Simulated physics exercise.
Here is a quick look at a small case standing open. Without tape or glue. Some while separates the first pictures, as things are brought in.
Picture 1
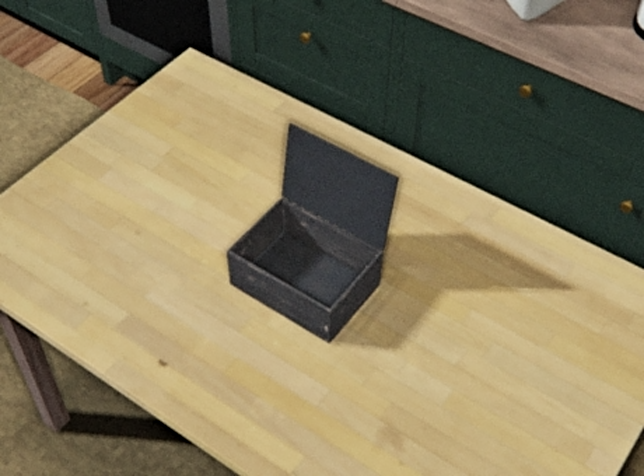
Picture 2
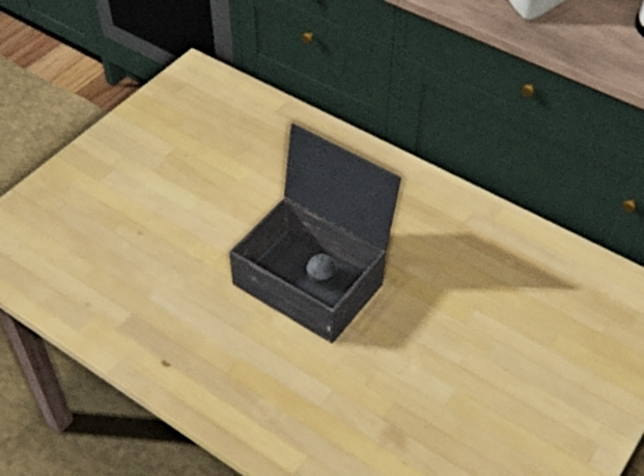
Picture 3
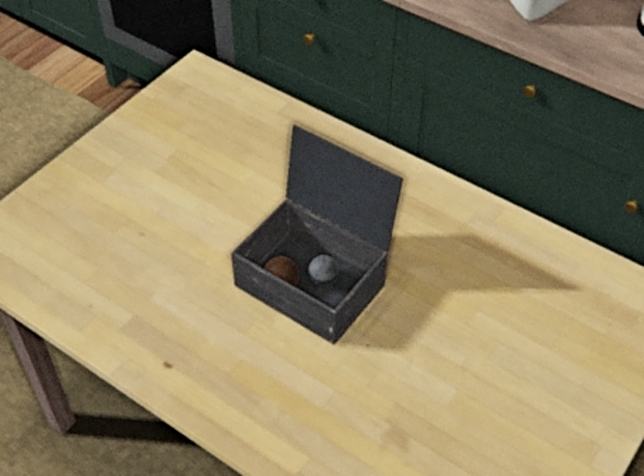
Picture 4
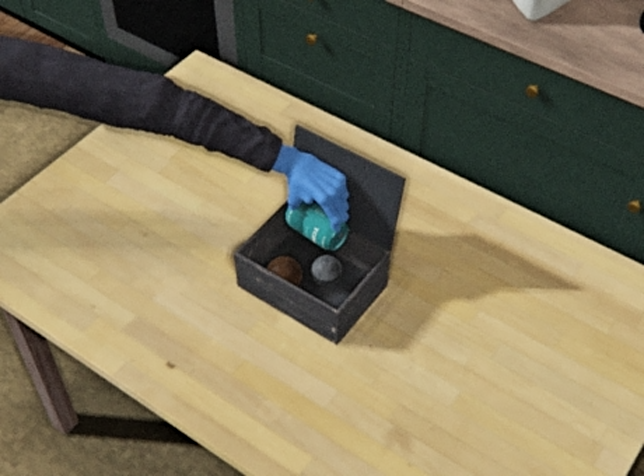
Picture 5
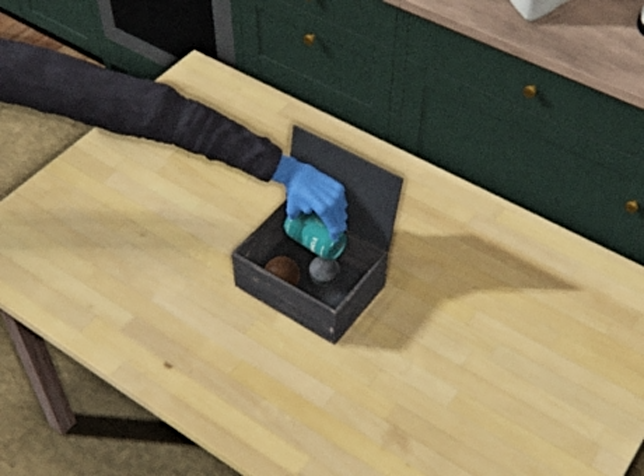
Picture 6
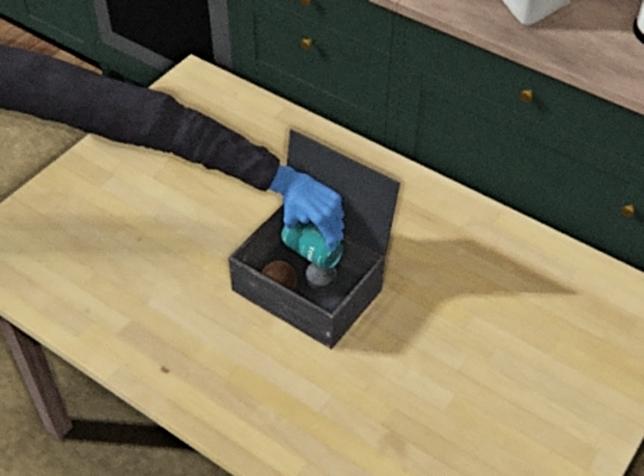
A small dark box stands open on a pale wooden table, seen from above at an angle, with dark green drawers behind and a shadow stretching right. Inside the empty box a grey ball appears, then a brown round object to its left. A blue-gloved hand on a dark-sleeved arm from the left holds a turquoise can over them and lowers it slightly into the box, the view shifting barely.
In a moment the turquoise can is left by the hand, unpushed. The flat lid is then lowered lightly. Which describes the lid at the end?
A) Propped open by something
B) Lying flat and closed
Option A: Propped open by something.
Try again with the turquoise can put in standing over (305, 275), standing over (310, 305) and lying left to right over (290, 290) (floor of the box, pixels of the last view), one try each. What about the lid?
Okay, so first it closes properly, then it doesn't close, and last it closes properly.
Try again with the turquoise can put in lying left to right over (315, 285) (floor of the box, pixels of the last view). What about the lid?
In that case, a gap remains.
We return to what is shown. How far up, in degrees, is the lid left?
Lid angle from rim - close to 20°.
Then, 0.40 s after the last picture, turquoise can rolled about its own width near (294, 247); grey ball rolled about its own width.
Then, 1.30 s after the last picture, lid 80° above the rim; turquoise can rolled about its own width near (288, 250); grey ball rolled about its own width.
Then, 1.80 s after the last picture, lid 33° above the rim; turquoise can rolled about its own width near (288, 250); grey ball rolled about its own width.
At rest, lid 21° above the rim; moved from the start, grey ball and turquoise can; brown ball in place. Seen from the same camera at the end, turquoise can near (288, 250).
